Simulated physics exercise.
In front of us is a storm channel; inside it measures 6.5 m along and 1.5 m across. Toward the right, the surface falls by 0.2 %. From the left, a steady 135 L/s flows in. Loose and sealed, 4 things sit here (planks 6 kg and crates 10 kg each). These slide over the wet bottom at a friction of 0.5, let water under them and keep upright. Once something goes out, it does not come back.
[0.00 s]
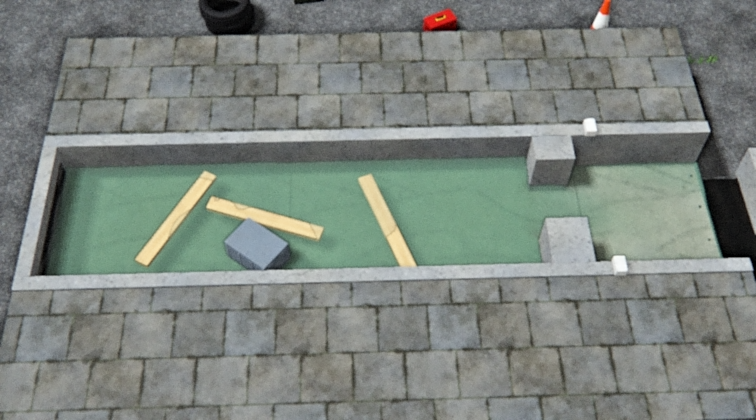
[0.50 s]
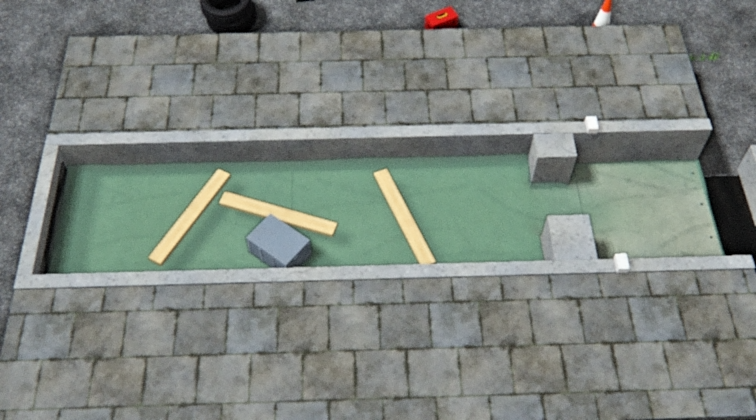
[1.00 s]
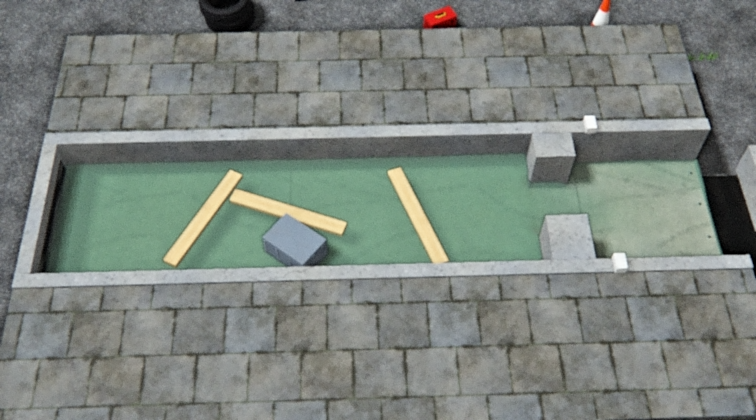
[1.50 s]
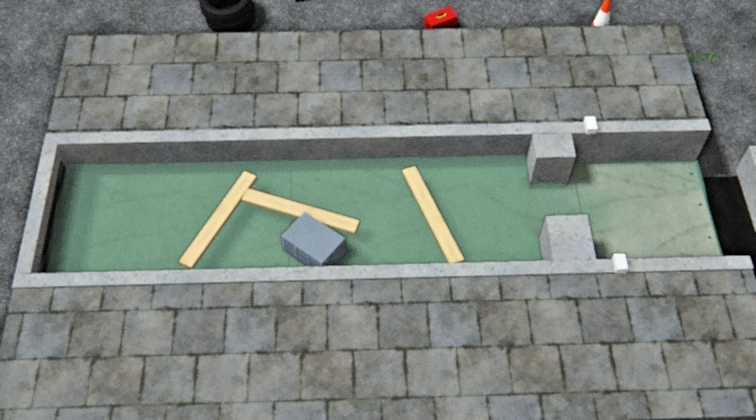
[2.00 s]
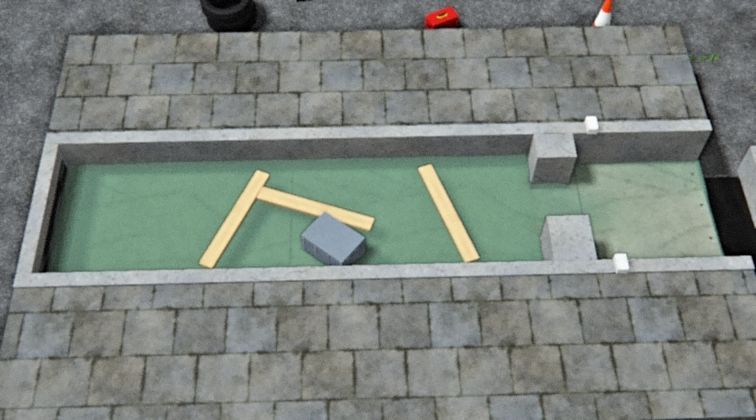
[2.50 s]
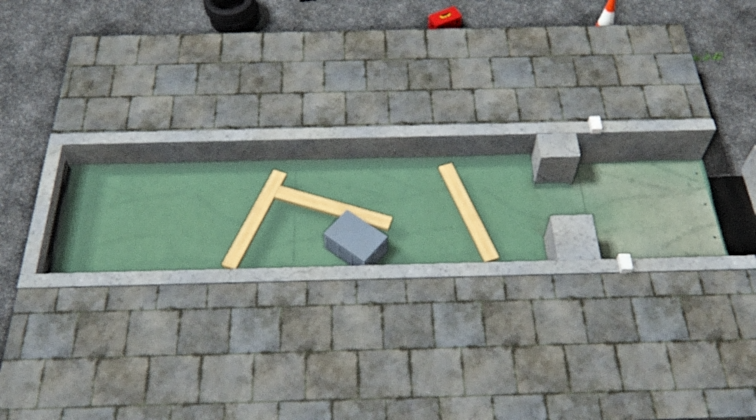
A long concrete-walled channel of green water lies between strips of grey paving, seen from high above at a slant. Three pale wooden planks and a blue-grey crate float in its left and middle parts, with two grey blocks against opposite walls farther right. The planks and crate drift slowly rightward together, the left two planks drawing close into contact, while the view stays almost still.
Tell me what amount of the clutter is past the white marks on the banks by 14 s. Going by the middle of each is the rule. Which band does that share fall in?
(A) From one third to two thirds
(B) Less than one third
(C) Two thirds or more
Less than one third.
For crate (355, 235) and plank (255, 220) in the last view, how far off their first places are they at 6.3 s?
In turn they sit 200 cm and 200 cm away.
After 3.5 s 0 of 4 are over the mark; 4 afloat.
After 6.3 s 0 of 4 are over the mark; 4 afloat.
After 10.0 s 0 of 4 are over the mark; 4 afloat.
After 14.0 s 0 of 4 are over the mark; 4 afloat.
